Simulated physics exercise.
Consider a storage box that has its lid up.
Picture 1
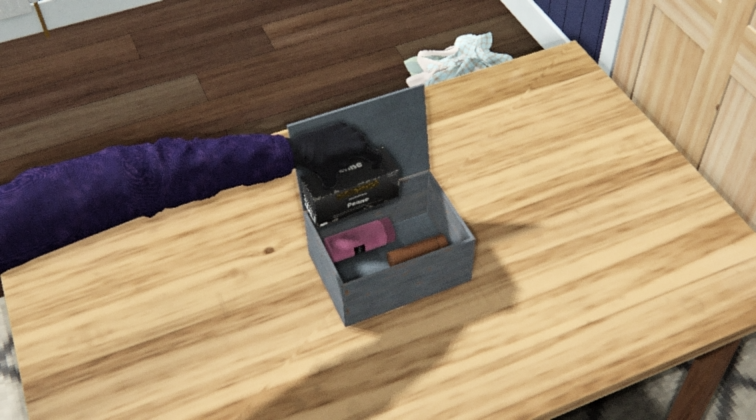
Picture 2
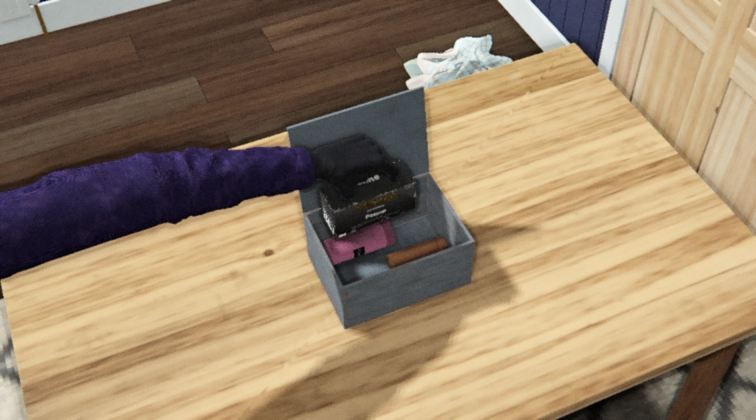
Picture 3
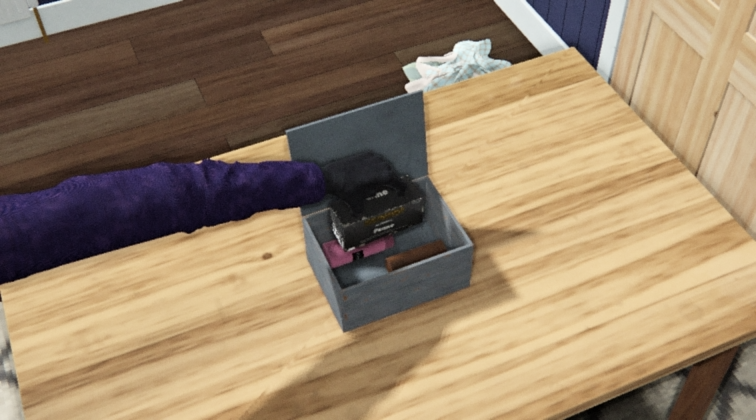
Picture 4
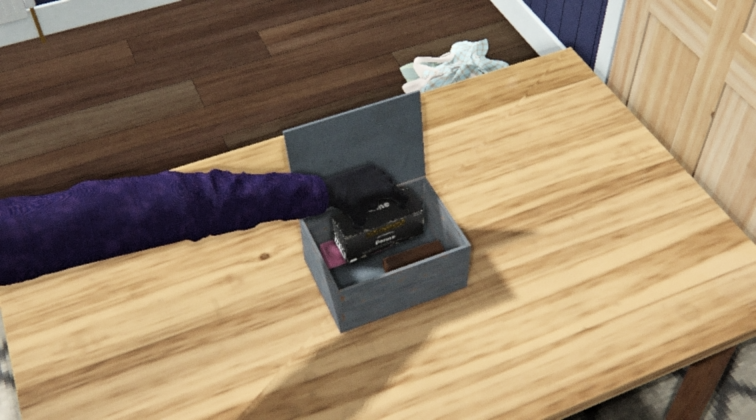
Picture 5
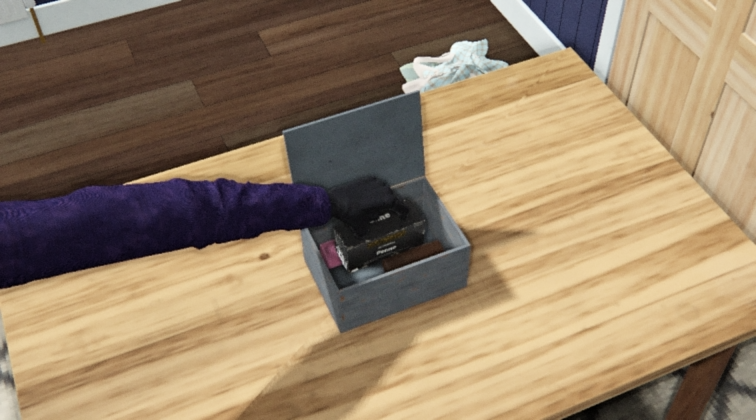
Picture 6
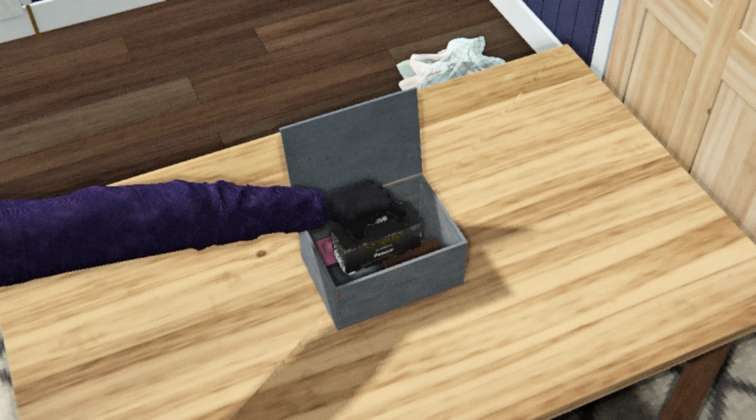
On a wooden table, a purple-sleeved arm lowering a black carton into an open grey box holding pink and brown items.
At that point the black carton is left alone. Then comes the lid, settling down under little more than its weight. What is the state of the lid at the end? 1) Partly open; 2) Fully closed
Option 2: Fully closed.
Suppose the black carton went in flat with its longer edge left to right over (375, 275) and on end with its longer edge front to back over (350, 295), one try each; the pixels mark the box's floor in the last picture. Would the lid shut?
Case one: Lid down; case two: Lid left up.
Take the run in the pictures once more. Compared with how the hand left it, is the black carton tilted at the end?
Looking at the last picture, the black carton is left as set.
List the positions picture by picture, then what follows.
The first picture shows coming down; black carton (351, 187); brown shaker (418, 253).
The second picture shows coming down; black carton (369, 199); brown shaker (418, 256).
The third picture shows coming down; black carton (377, 214); brown shaker (417, 259).
The fourth picture shows coming down; black carton (378, 225); brown shaker (414, 260).
The fifth picture shows coming down; black carton (379, 235); brown shaker (414, 260).
The sixth picture shows in place under the hand; black carton (377, 238).
Then, 0.90 s on from there, lid starting down; black carton shifted a little near (377, 260); brown shaker shifted about its own width.
Then, 1.70 s on from there, lid 48° above the rim; black carton shifted a little near (377, 260); brown shaker shifted about its own width.
Then, 2.10 s on from there, lid 4° above the rim; black carton shifted a little near (377, 260); brown shaker shifted about its own width.
In the end, lid shut; moved from the start, black carton; the other 2 unmoved. At the end, from the last picture's camera, black carton near (377, 260).
